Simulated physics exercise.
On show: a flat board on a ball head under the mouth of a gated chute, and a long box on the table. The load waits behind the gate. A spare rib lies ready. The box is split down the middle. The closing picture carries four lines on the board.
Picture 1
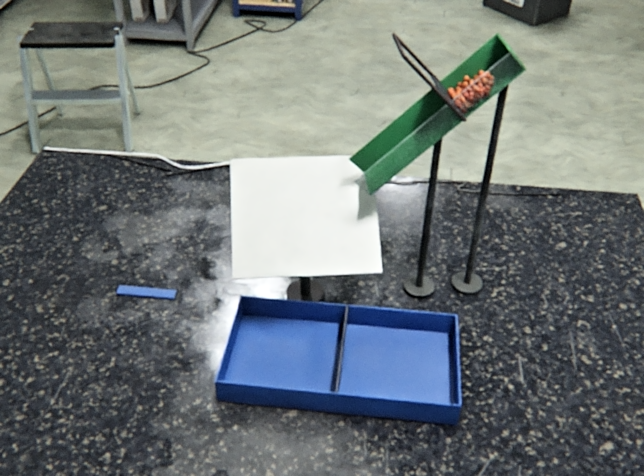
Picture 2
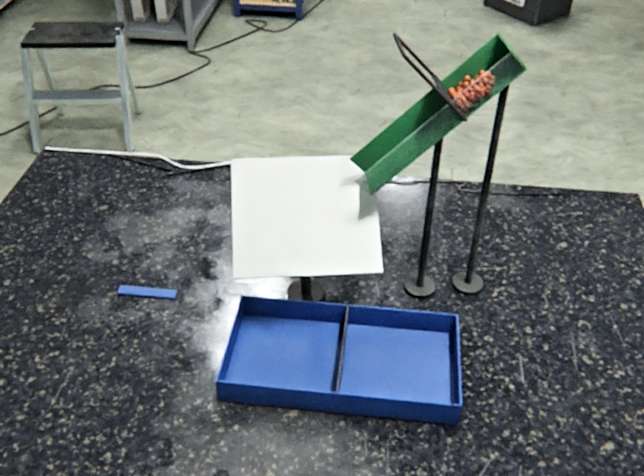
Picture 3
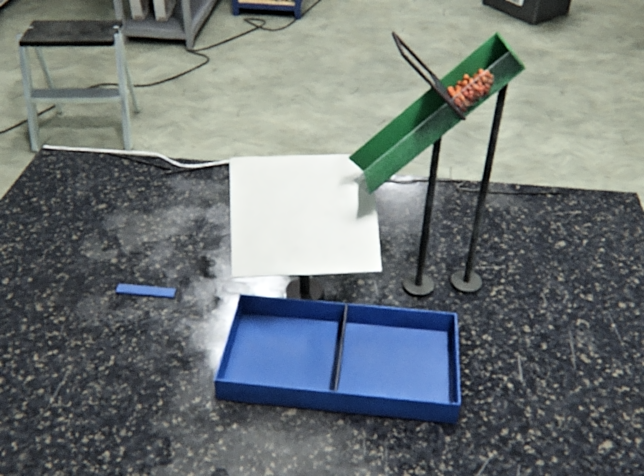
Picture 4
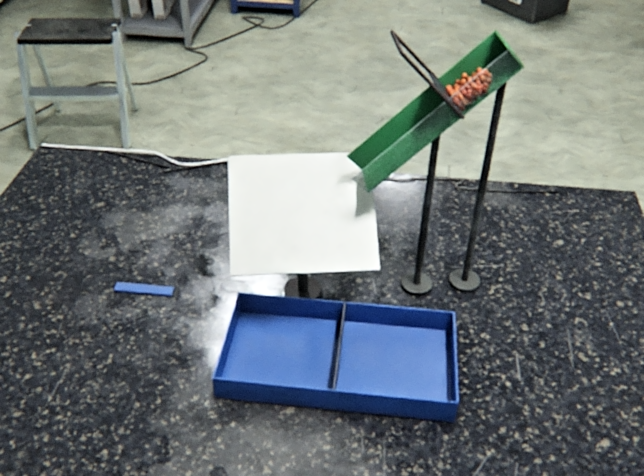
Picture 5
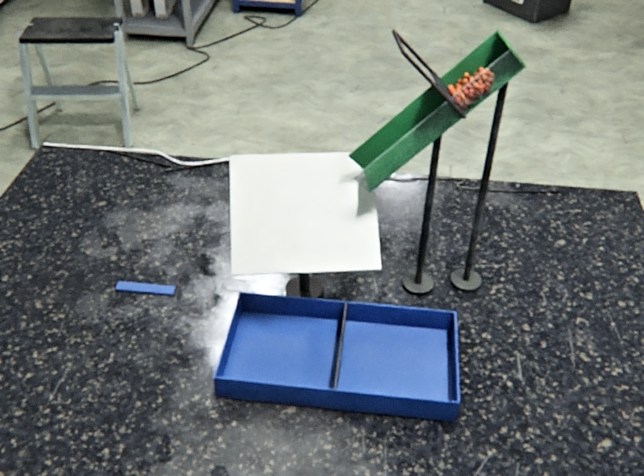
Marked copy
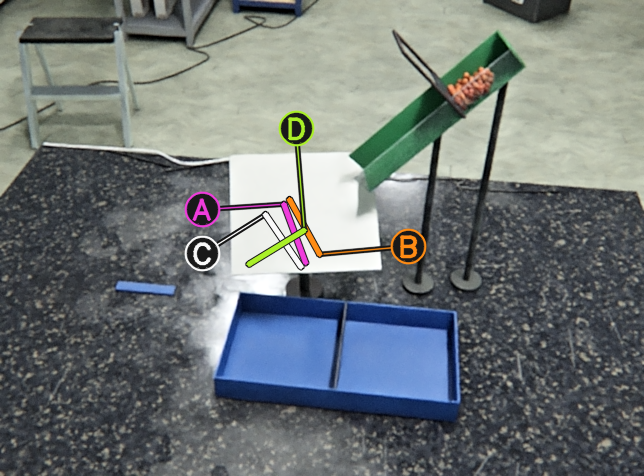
A divided blue box sat on a speckled table below a tilted white board, while orange pellets stayed bunched behind the gate in a sloping green chute; nothing moved apart from a slight shake of the view.
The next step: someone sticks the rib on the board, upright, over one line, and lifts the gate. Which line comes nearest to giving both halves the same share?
B.
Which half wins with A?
Left.
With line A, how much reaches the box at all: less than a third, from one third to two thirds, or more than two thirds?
It is more than two thirds.
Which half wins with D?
The left half.
On the marked copy, line A from (283, 204) to (305, 262); line B from (289, 199) to (319, 254); line C from (265, 214) to (301, 266); line D from (304, 230) to (249, 264).
With A, of what is caught, nearly all in the left half, a small part in the right.
With B, of what is caught, about two thirds in the left half, about a third in the right.
With C, of what is caught, nearly all in the left half, a stray few in the right.
With D, of what is caught, nearly all in the left half, a stray few in the right.
